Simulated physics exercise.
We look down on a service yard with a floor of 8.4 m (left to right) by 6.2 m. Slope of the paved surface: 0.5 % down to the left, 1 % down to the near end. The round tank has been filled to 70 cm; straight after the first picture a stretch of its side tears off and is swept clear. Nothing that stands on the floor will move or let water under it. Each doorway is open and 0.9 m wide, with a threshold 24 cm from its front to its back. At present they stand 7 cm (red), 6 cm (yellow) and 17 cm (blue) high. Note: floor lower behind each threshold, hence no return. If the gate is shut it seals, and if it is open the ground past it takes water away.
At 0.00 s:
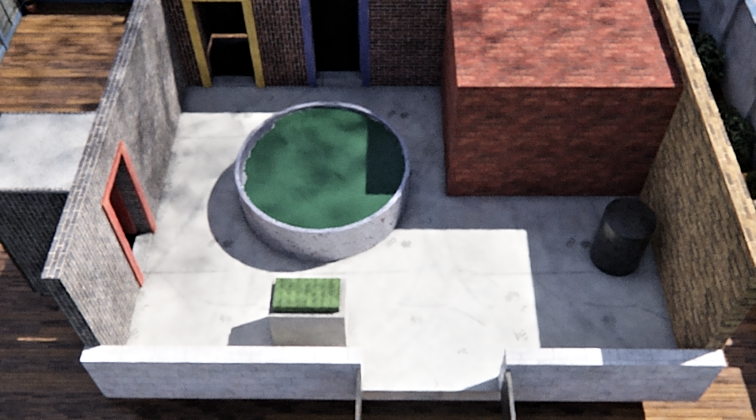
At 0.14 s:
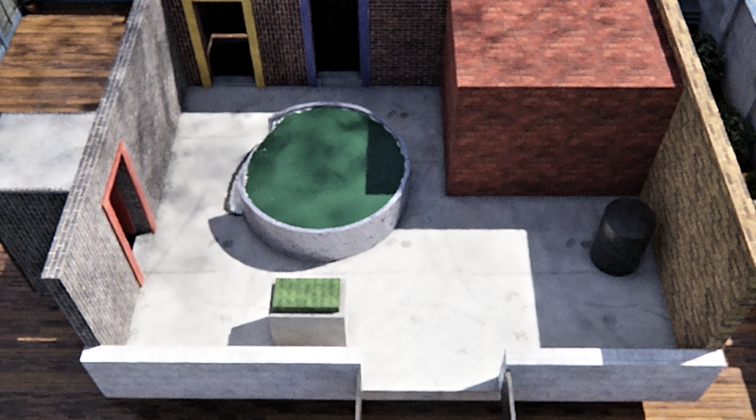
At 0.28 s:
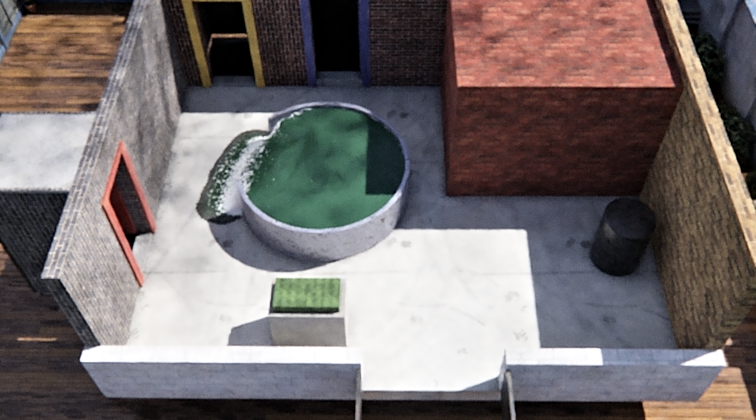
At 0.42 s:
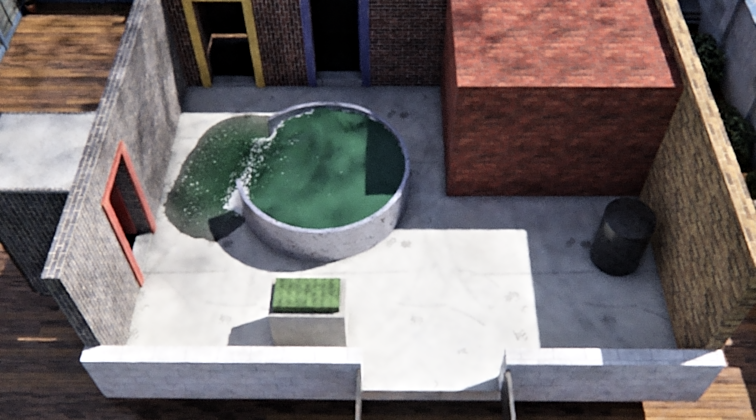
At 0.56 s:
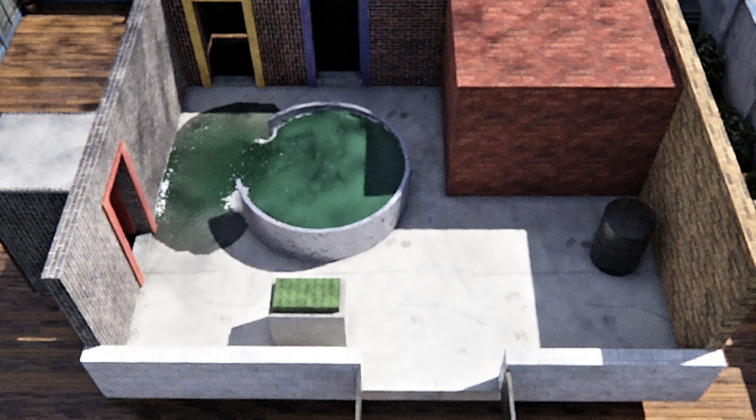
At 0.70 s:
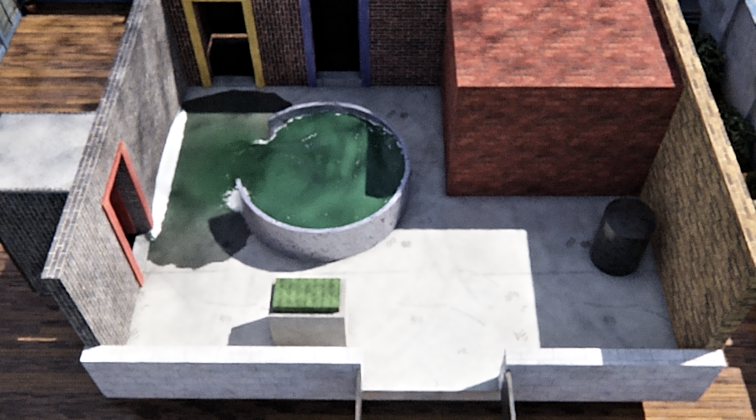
A round tank's left side breaks open and green water spreads left to the red door.
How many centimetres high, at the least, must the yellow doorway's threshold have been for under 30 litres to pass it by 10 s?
About 32 cm.
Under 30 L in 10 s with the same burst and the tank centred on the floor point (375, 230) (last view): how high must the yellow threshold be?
In this case, 26 cm or so.
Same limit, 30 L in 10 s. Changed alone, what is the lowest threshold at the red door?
At red, roughly 11.5 cm.
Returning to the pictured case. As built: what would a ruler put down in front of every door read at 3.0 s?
Depths, in cm - red: 14, yellow: 27, blue: 6.
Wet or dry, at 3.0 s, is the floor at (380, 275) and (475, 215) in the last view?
Untouched, untouched.
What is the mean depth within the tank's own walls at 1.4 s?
It averages near 50 cm.
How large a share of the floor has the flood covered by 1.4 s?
Roughly 20 percent of the floor is wet.
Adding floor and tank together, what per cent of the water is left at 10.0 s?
Roughly 76 percent of the water remains.
After 1.4 s water covers 20 % of the floor, deepest (51 cm) near (176, 179); 10 cm at the yellow door, 3 litres in over its 6 cm threshold.
After 3.0 s water covers 45 % of the floor, deepest (42 cm) near (186, 95); 27 cm at the yellow door, 216 litres in over its 6 cm threshold.
After 10.0 s water covers 90 % of the floor, deepest (16 cm) near (121, 373); 10 cm at the yellow door, 624 litres in over its 6 cm threshold.
At the yellow door as built, the water arrived by 0.8 s and peaked near 28 cm at 2.6 s.
With a threshold of 28.5 cm, 53 litres would have come in within the 10 s; with 38.5 cm, 9 litres. So under 30 litres takes about 32 cm.
